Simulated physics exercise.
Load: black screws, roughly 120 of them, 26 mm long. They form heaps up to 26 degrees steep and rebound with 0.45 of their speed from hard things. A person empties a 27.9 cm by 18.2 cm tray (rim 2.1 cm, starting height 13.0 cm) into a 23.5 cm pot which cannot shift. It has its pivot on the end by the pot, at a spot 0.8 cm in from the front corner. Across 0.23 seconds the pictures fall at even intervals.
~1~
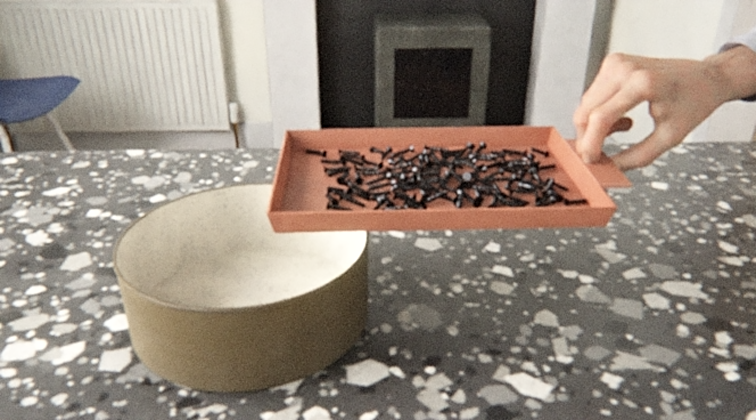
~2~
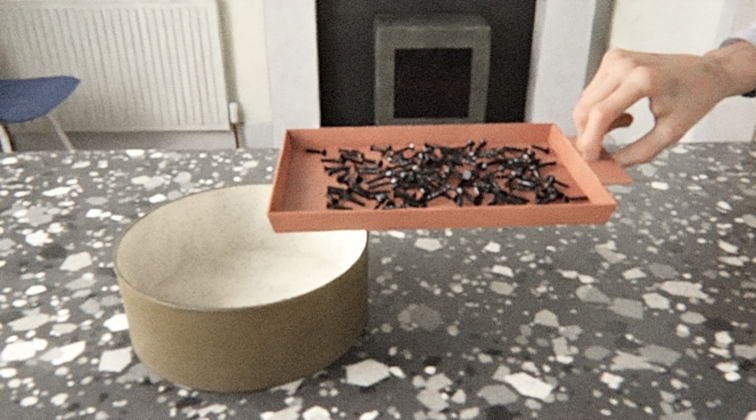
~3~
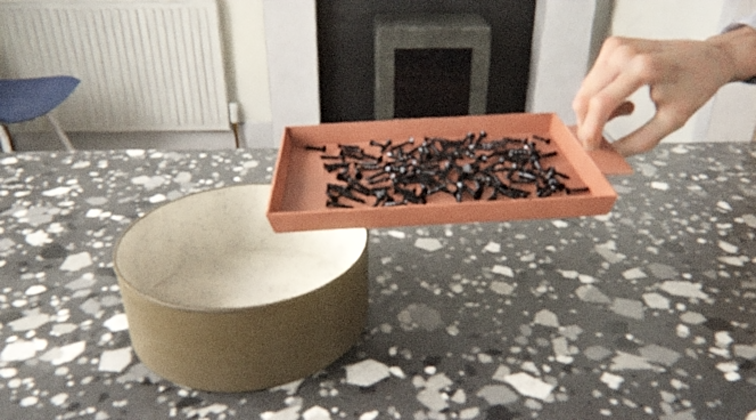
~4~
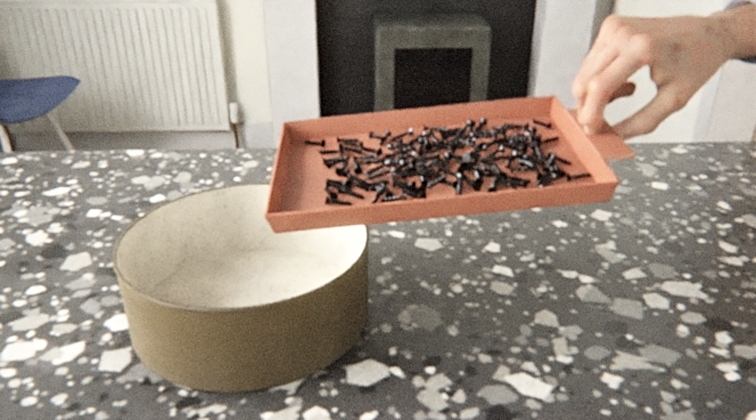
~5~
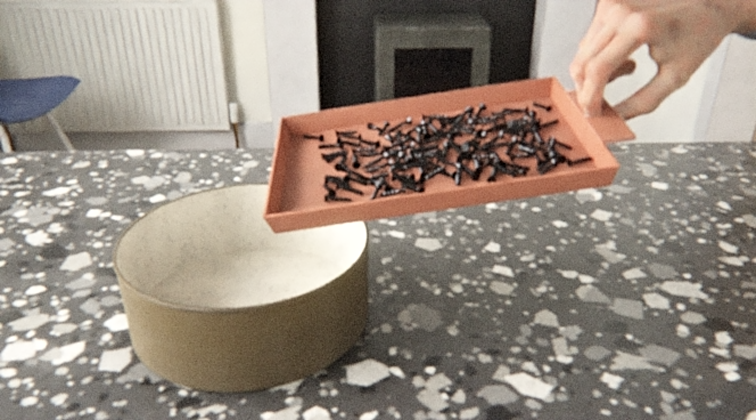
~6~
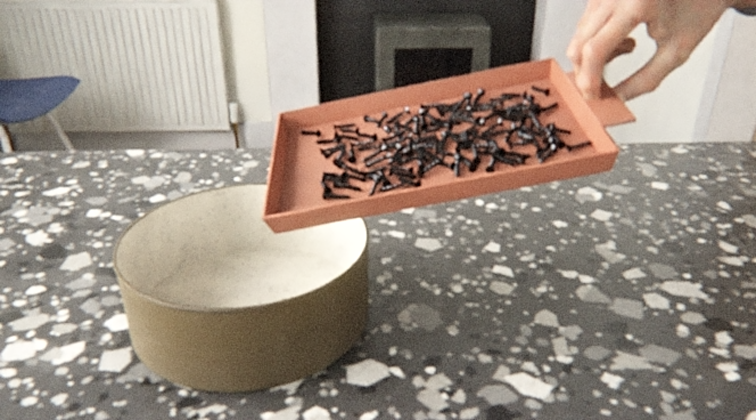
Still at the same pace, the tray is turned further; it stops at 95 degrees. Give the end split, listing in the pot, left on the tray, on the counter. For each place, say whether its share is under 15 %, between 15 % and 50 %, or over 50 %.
At the end, pot: I expect the majority share to finish up there; tray: I expect a stray few to finish up there; counter: I expect a stray few to finish up there.
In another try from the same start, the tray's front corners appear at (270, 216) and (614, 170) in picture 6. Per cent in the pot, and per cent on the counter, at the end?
Split: Pot = 40, counter = 60.
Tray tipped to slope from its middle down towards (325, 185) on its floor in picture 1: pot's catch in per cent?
100 %.
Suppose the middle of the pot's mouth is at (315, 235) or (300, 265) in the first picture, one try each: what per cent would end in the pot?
Roughly 75 and 100 percent.
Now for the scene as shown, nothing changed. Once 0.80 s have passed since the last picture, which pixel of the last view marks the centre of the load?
At about (231, 252).
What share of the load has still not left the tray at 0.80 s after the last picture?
Around 45 percent of it.
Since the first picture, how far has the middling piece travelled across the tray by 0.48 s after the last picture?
Roughly 11 cm.
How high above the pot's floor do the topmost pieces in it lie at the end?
It gets to about 3.0 cm.
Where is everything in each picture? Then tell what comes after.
Tray tilt 0 degrees, front corners at (274, 210) and (609, 204); middle of the pieces at (446, 182); pot at (245, 236), in the first picture.
Tray tilt 1 degrees, front corners at (273, 211) and (609, 201); middle of the pieces at (446, 180), in the second picture.
Tray tilt 3 degrees, front corners at (273, 211) and (610, 193); middle of the pieces at (446, 174), in the third picture.
Tray tilt 6 degrees, front corners at (271, 212) and (611, 179), lowest corner left front; middle of the pieces at (445, 164), in the fourth picture.
Tray tilt 10 degrees, front corners at (270, 213) and (611, 163), lowest corner left front; middle of the pieces at (444, 154), in the fifth picture.
Tray tilt 13 degrees, front corners at (269, 214) and (611, 148), lowest corner left front; middle of the pieces at (443, 144); pot at (245, 236), in the sixth picture.
Then, 0.48 s after the last picture, tilt 52 degrees; the tray holds 100 %, the pot 0 %.
Then, 0.80 s after the last picture, tilt 78 degrees; the tray holds 45 %, the pot 45 %.
Then, 1.22 s after the last picture, tilt 95 degrees; the tray holds 0 %, the pot 95 %.
In the end, pot 100 %, tray 0 %, counter 0 %.
